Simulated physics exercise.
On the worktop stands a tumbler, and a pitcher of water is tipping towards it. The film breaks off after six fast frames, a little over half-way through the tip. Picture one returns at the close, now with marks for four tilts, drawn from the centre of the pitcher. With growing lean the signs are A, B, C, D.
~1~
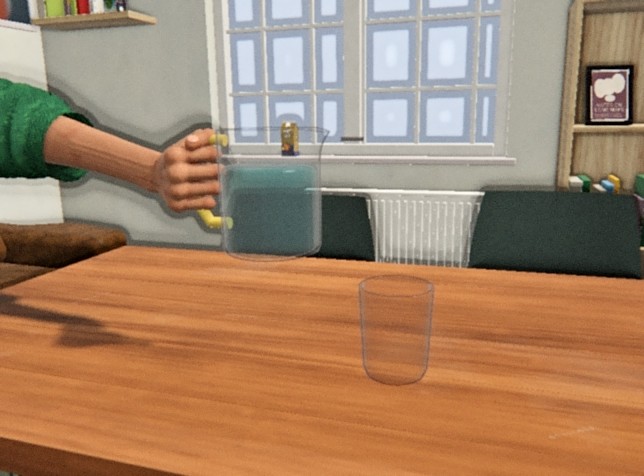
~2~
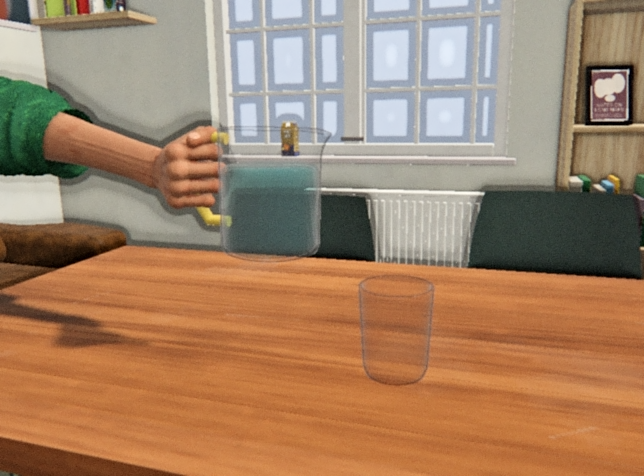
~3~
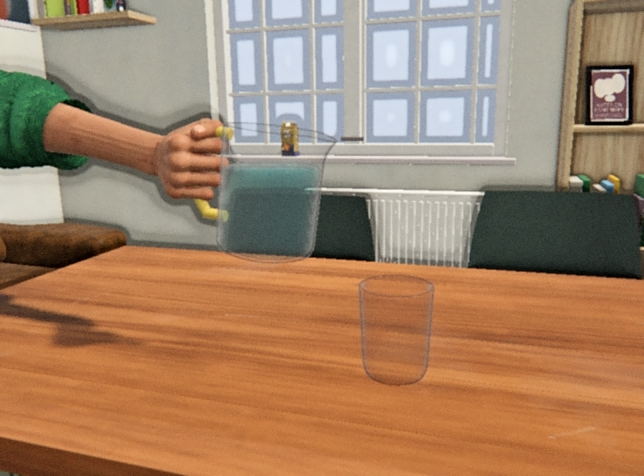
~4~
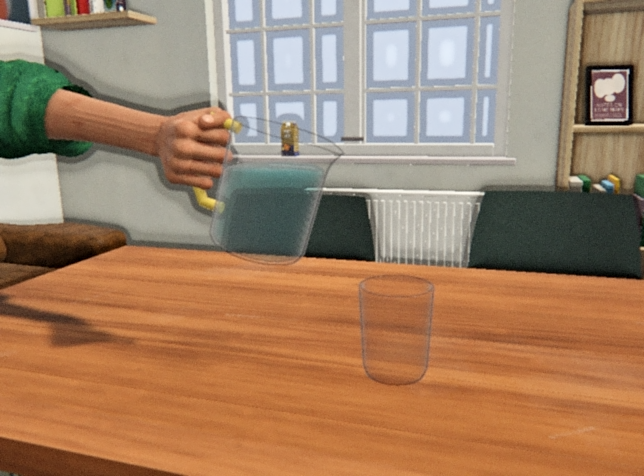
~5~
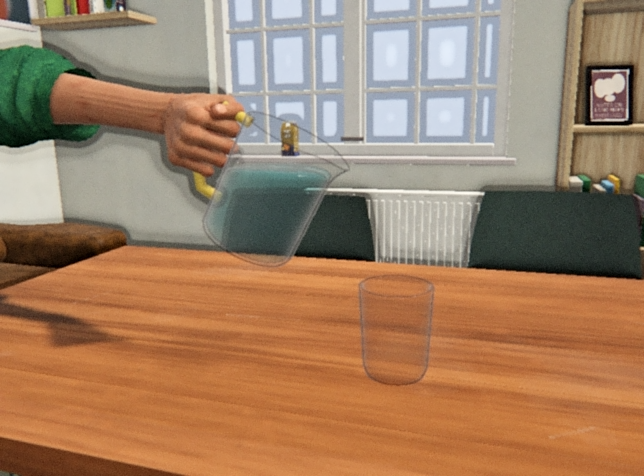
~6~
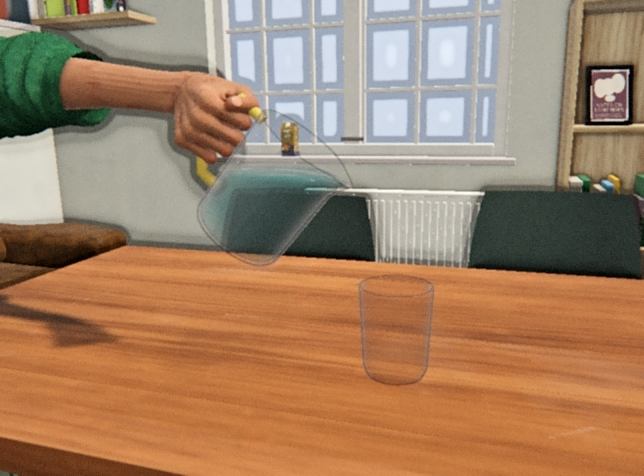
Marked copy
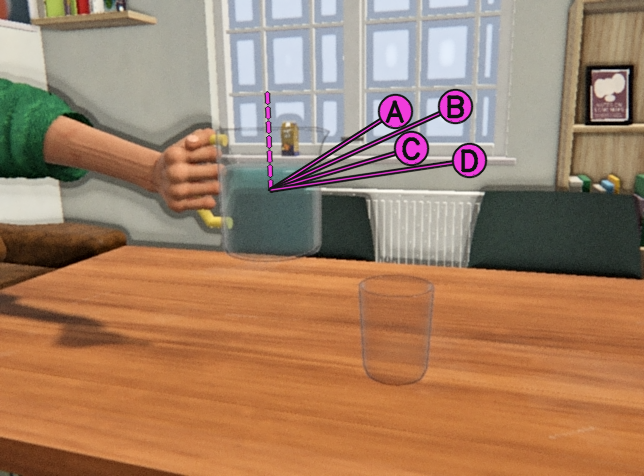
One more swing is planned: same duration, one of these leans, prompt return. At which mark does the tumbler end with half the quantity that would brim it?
The best tilt is A.
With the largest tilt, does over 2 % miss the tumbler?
Yes.
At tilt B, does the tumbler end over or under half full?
Over half.
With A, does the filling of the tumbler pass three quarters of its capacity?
No, it does not.
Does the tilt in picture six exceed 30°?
Yes, it does.
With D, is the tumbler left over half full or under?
Over half.
On the marked copy, A at (381, 120); B at (439, 113); C at (394, 153); D at (452, 162).
If A is chosen, the tumbler ends with about 52 % of what it can hold.
If B is chosen, the tumbler ends with about 76 % of what it can hold.
If C is chosen, the tumbler ends with about 89 % of what it can hold; 9 % of the water is spilt.
If D is chosen, the tumbler ends with about 89 % of what it can hold; 21 % of the water is spilt.
